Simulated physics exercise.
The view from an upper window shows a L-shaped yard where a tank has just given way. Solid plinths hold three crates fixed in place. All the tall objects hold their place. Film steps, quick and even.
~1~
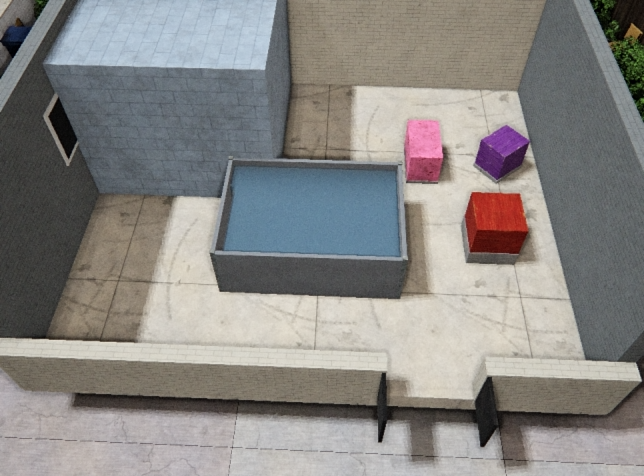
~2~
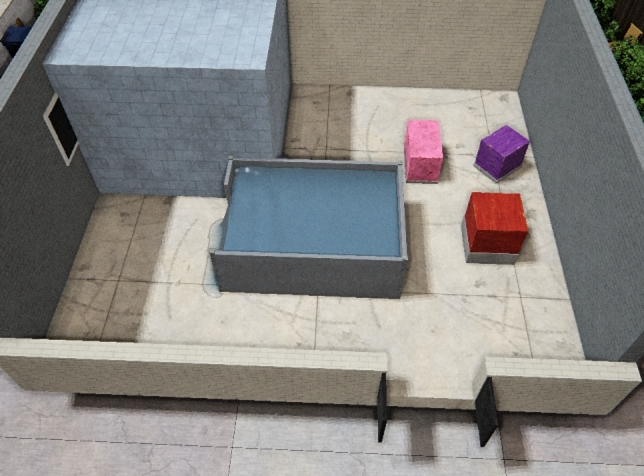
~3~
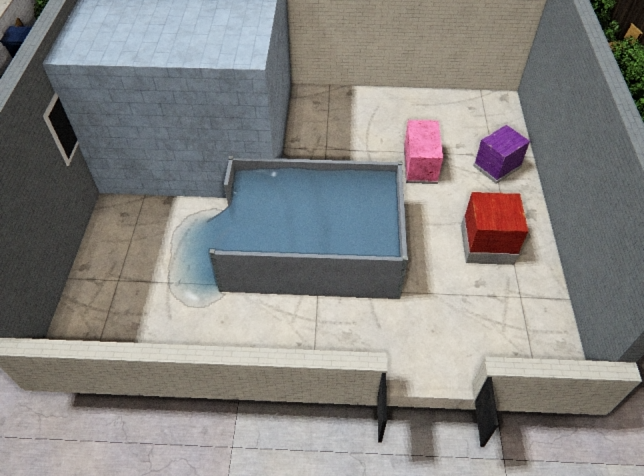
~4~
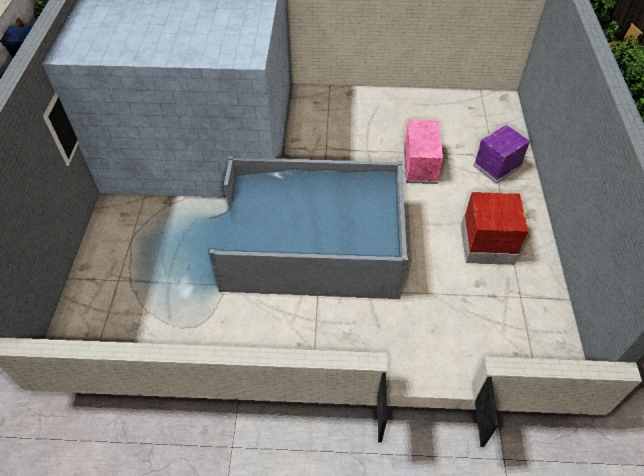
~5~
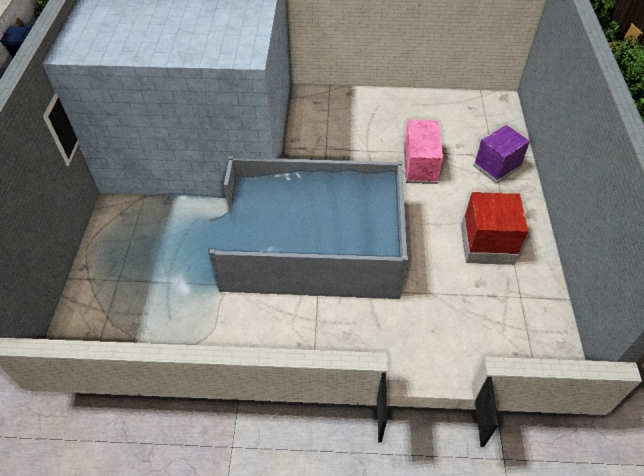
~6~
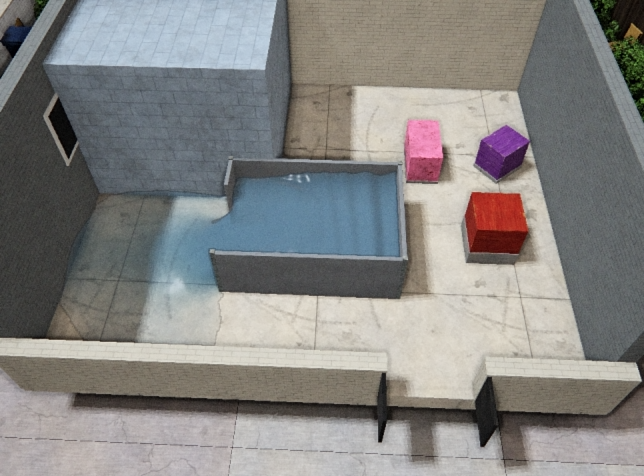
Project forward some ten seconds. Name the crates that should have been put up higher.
Afterwards, the red crate ends up dry; the purple crate ends up wet; the pink crate ends up wet.
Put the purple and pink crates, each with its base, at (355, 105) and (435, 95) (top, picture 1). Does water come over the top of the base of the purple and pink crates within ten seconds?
Purple crate: Not reached; pink crate: Overtopped.
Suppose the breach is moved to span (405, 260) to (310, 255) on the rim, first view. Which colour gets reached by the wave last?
That would be the pink one.
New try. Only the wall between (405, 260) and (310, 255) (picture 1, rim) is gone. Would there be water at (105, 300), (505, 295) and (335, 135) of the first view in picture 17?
Going through them in turn: Reached by the flood, then still unsoaked, then still unsoaked.
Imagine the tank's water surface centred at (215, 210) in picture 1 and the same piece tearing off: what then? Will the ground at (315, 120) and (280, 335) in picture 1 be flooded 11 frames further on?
Note: Point one missed by the flow; point two reached by the flow.
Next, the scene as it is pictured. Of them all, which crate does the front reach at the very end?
I'd pick the pink one.
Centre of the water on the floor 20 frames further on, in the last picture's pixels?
That puts it at around (212, 270).
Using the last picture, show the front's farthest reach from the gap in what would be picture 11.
Somewhere about (37, 362).
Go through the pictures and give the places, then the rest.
In the first picture, the open tank at (312, 209) is whole and still.
In the second picture, water pours out at (228, 245) and has run to (218, 295).
In the third picture, water pours out at (228, 245) and has run to (191, 221).
In the fourth picture, the front is at (142, 234), out from the gap at (228, 247).
In the fifth picture, the front is at (99, 238), out from the gap at (228, 247).
In the sixth picture, water pours out at (228, 247) and has run to (63, 295).
A moment on, water covers 25 % of the floor; the red crate not reached, the purple crate not reached, the pink crate not reached.
Next, water covers 25 % of the floor; the red crate not reached, the purple crate not reached, the pink crate not reached.
Then, water covers 35 % of the floor; the red crate not reached, the purple crate not reached, the pink crate not reached.
Later, water covers 55 % of the floor; the red crate water round its plinth, the purple crate water round its plinth, the pink crate not reached.
In the end, water covers 90 % of the floor; the red crate stayed above the water, the purple crate was topped, the pink crate was topped.
